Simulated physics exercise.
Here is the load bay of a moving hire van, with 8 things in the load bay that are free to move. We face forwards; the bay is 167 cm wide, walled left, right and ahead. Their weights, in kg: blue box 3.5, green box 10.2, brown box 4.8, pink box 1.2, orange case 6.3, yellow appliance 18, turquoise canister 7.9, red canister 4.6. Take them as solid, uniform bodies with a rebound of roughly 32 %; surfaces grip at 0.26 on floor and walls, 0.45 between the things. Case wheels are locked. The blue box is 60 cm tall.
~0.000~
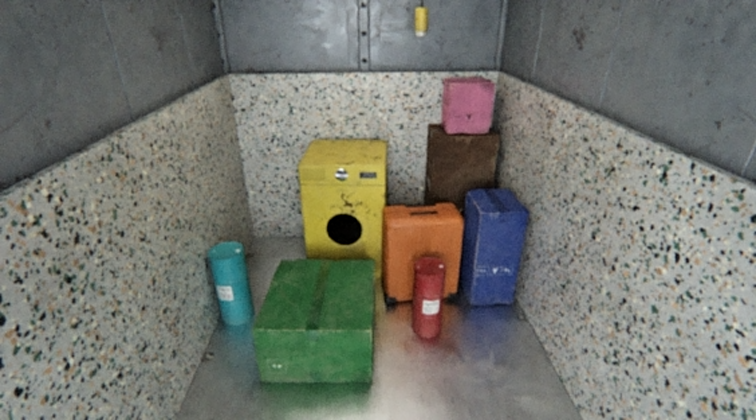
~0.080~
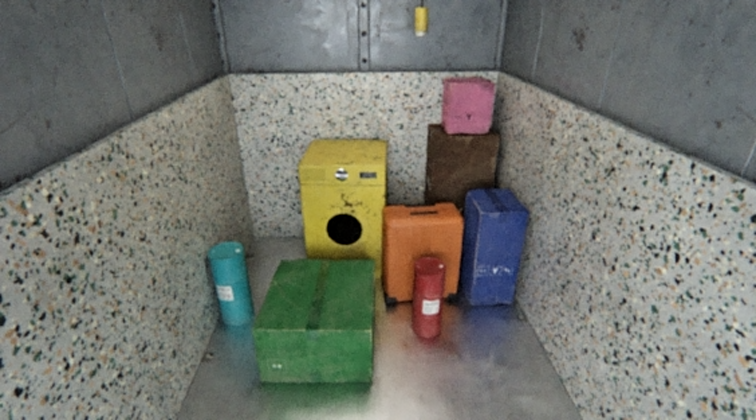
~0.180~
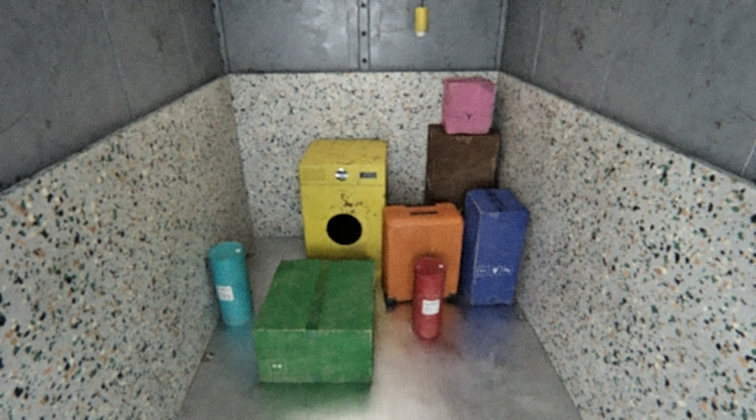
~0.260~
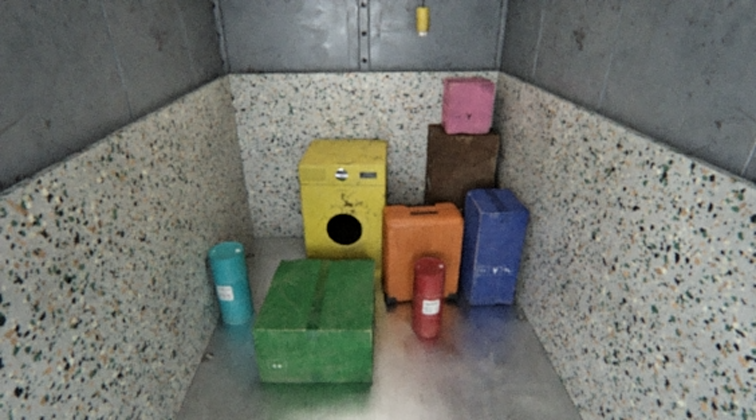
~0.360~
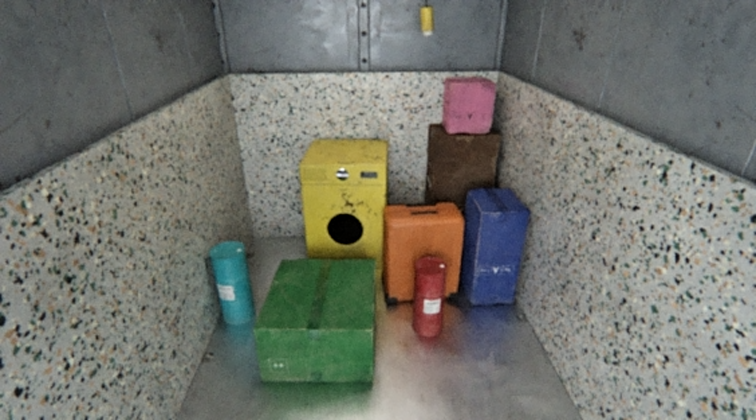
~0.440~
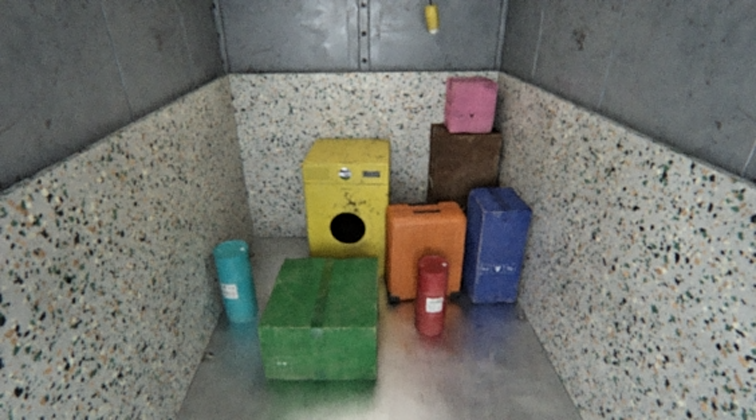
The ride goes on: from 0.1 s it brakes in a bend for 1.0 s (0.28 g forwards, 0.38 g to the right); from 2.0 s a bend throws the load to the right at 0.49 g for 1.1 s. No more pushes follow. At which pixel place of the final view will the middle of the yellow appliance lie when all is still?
Resting place of the yellow appliance: (399, 203).
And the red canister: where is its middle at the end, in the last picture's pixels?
Around (462, 271).
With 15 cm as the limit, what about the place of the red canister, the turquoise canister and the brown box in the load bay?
The red canister leaves its spot; the turquoise canister leaves its spot; the brown box keeps its place.
After 0.64 s, load feels 0.28 g forwards, 0.38 g right; yellow appliance slid 12 cm near (364, 203); red canister slid 13 cm; turquoise canister slid 13 cm.
After 0.84 s, load feels 0.28 g forwards, 0.38 g right; yellow appliance slid 19 cm near (376, 202); turquoise canister slid 31 cm; red canister slid 29 cm.
After 2.44 s, load feels 0.49 g right; yellow appliance slid 29 cm near (393, 202); turquoise canister slid 68 cm; green box slid 35 cm.
At rest (3.7 s), not toppled but over 15 cm from the start, green box, yellow appliance, turquoise canister and red canister; the other 4 in place, give or take 15 cm. Seen from the same camera at the end, yellow appliance near (399, 203).
